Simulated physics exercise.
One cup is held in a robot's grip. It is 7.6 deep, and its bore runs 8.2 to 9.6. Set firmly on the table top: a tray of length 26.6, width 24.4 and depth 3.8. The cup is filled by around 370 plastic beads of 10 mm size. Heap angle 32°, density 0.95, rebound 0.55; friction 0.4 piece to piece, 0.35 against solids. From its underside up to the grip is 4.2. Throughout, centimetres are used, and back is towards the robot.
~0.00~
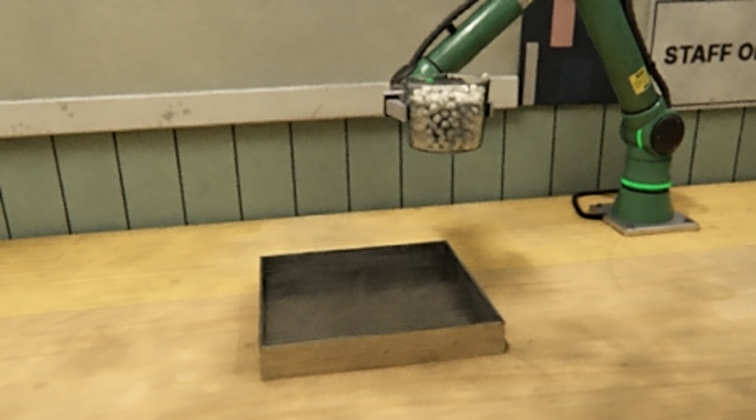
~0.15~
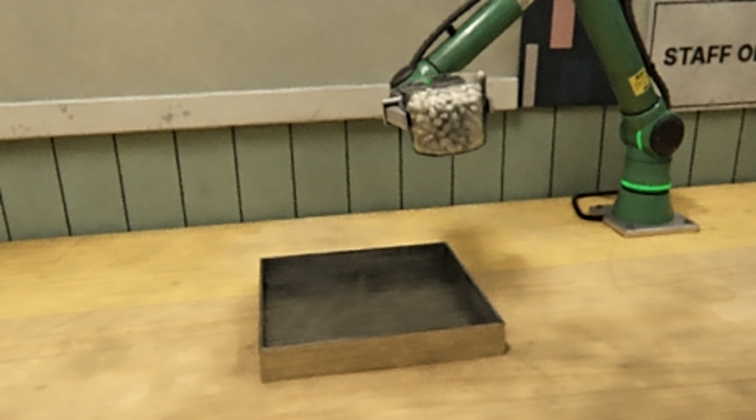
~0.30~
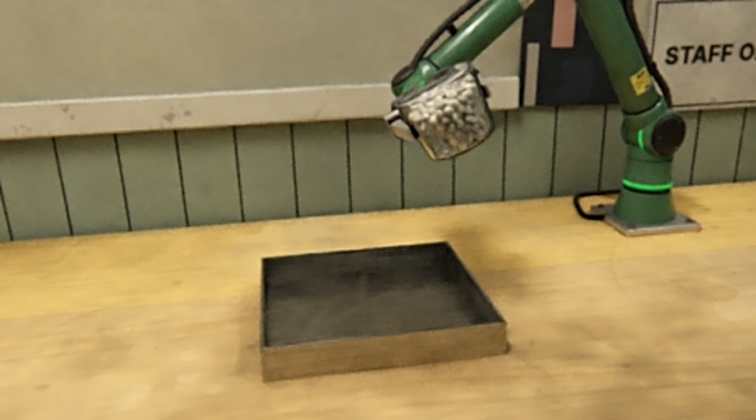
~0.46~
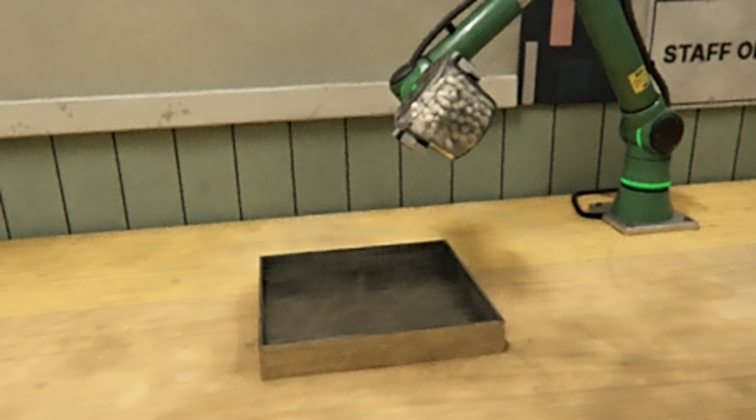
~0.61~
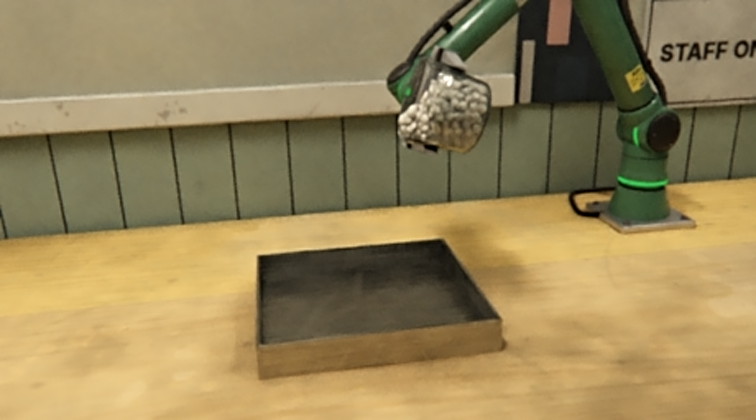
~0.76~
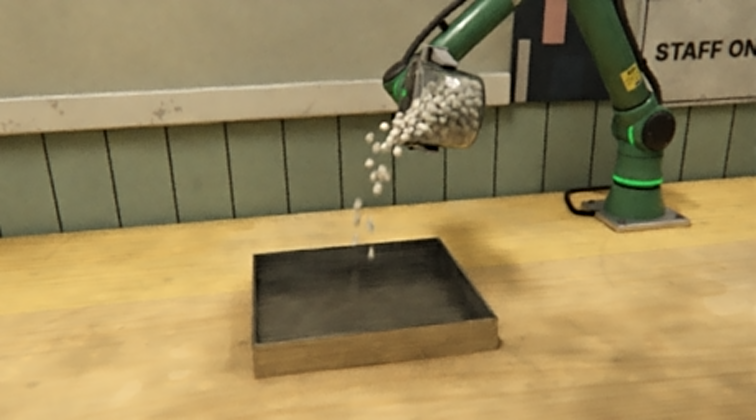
To begin with, a green robot arm holds a clear cup full of pale beads level above and behind an empty, dark-lined tray on a wooden table. The arm tips the cup steadily further over toward the left, and then beads pour from its rim in a loose stream down over the tray.
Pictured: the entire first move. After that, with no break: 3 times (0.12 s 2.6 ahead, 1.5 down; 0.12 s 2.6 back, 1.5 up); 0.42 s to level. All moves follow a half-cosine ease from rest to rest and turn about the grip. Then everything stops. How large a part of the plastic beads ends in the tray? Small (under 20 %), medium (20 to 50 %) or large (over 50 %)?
Large.
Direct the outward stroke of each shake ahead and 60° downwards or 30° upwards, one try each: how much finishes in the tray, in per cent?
First try about 40 %, second try about 85 %.
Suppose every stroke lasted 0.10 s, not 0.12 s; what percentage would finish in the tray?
The share would be near 70 %.
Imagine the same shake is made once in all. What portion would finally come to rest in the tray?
About 40 %.
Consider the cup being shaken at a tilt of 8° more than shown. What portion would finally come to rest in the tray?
It would come to roughly 85 per cent.
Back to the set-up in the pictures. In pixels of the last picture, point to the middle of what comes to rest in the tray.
Roughly at pixel (324, 309).
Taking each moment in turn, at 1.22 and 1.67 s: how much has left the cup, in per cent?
In turn: 50 %, then 65 %.
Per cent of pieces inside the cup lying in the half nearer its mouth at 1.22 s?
Around 55 per cent of it.
After 1.22 s, tilted 78° forward, highest piece 26 above the table; 192 in the cup, 123 in the tray, 53 in flight or on a rim.
After 1.67 s, tilted 44° forward, highest piece 26 above the table; 232 in the tray, 131 in the cup, 1 on the table or floor, 4 in flight or on a rim.
After 2.10 s, level, highest piece 27 above the table; 236 in the tray, 130 in the cup, 1 on the table or floor, 1 in flight or on a rim.
After 3.15 s, level, highest piece 27 above the table; 237 in the tray, 130 in the cup, 1 on the table or floor.
In the end, 237 in the tray, 130 in the cup, 1 on the table or floor. That is 64 % in the tray.
